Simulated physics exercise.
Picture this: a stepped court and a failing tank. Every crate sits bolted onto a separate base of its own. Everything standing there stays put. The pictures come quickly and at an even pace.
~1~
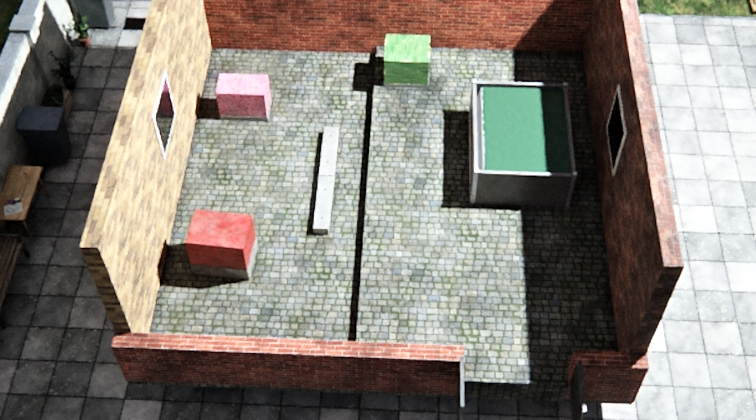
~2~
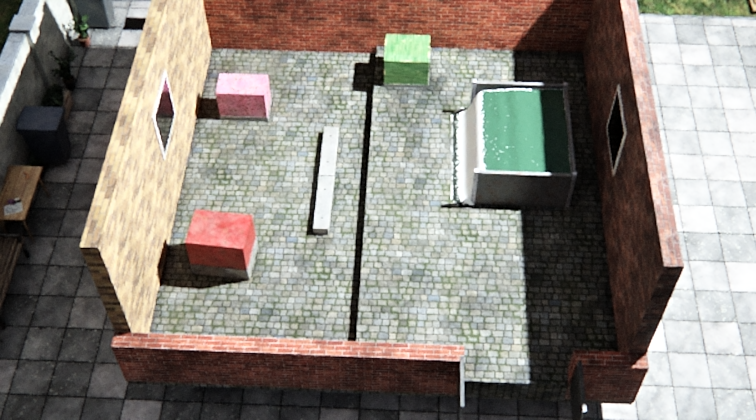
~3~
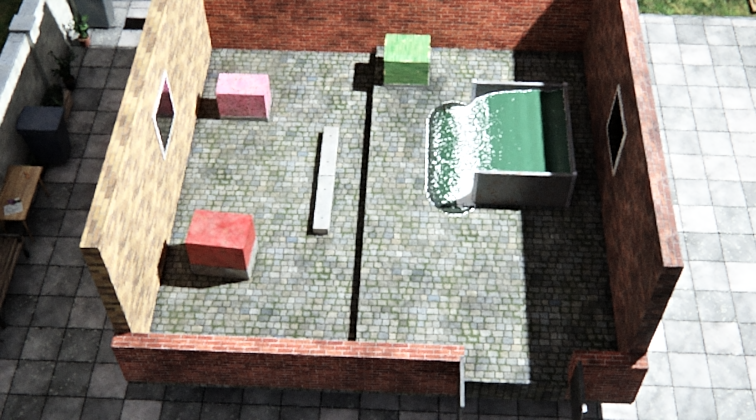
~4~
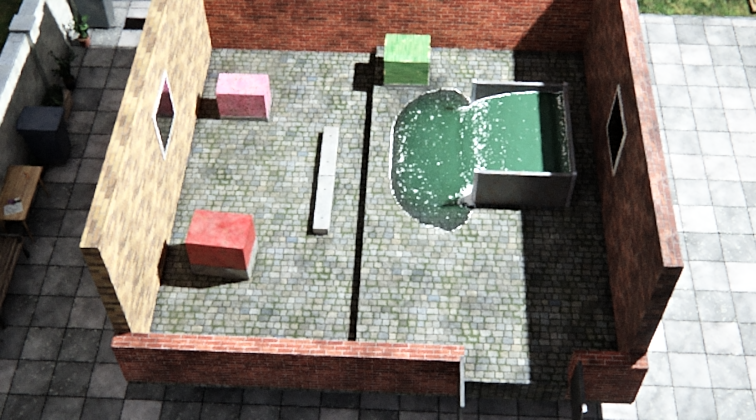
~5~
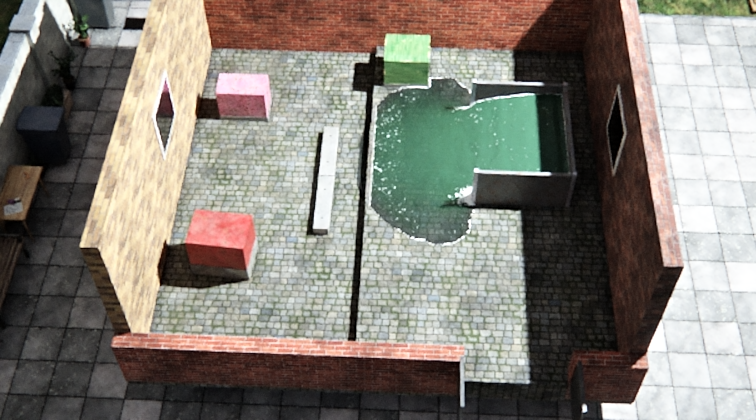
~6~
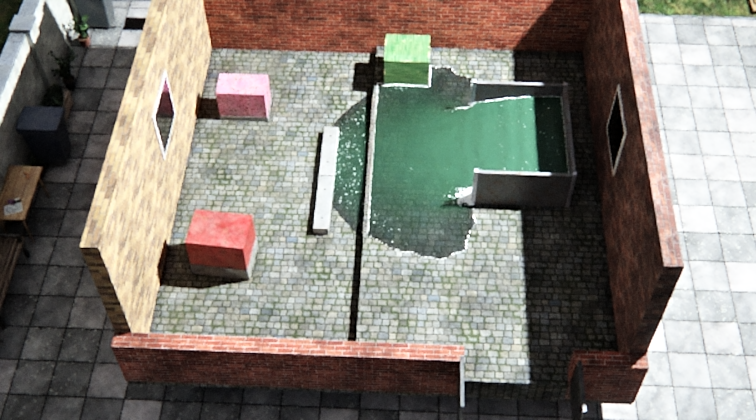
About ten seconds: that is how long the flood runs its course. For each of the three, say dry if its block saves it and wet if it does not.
The pink crate is not missed by the water this time; the green crate is not missed by the water this time; the red crate is missed by the water this time.
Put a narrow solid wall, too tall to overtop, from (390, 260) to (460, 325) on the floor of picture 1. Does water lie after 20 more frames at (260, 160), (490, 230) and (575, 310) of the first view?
In that order: Flooded, clear, free of water.
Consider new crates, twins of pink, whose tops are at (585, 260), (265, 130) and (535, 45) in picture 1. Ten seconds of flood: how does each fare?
Stays clear, then is reached, then stays clear.
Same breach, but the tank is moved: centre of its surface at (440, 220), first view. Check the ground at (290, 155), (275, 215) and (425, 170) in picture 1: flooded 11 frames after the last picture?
Submerged, submerged, untouched.
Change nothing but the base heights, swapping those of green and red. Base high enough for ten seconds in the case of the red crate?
Red crate: Flooded.
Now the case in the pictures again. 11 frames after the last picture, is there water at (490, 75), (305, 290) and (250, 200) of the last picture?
First spared, second inundated, third inundated.
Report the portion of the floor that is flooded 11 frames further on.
My estimate is near 55 per cent.
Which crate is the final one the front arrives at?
Should be the crate marked red.
A moment on, water covers 35 % of the floor; the pink crate water round its plinth, the green crate water round its plinth, the red crate not reached.
Next, water covers 55 % of the floor; the pink crate water round its plinth, the green crate water round its plinth, the red crate water round its plinth.
Then, water covers 55 % of the floor; the pink crate water round its plinth, the green crate water round its plinth, the red crate water round its plinth.
Later, water covers 60 % of the floor; the pink crate water round its plinth, the green crate water round its plinth, the red crate water round its plinth.
In the end, water covers 55 % of the floor; the pink crate was topped, the green crate was topped, the red crate stayed above the water.
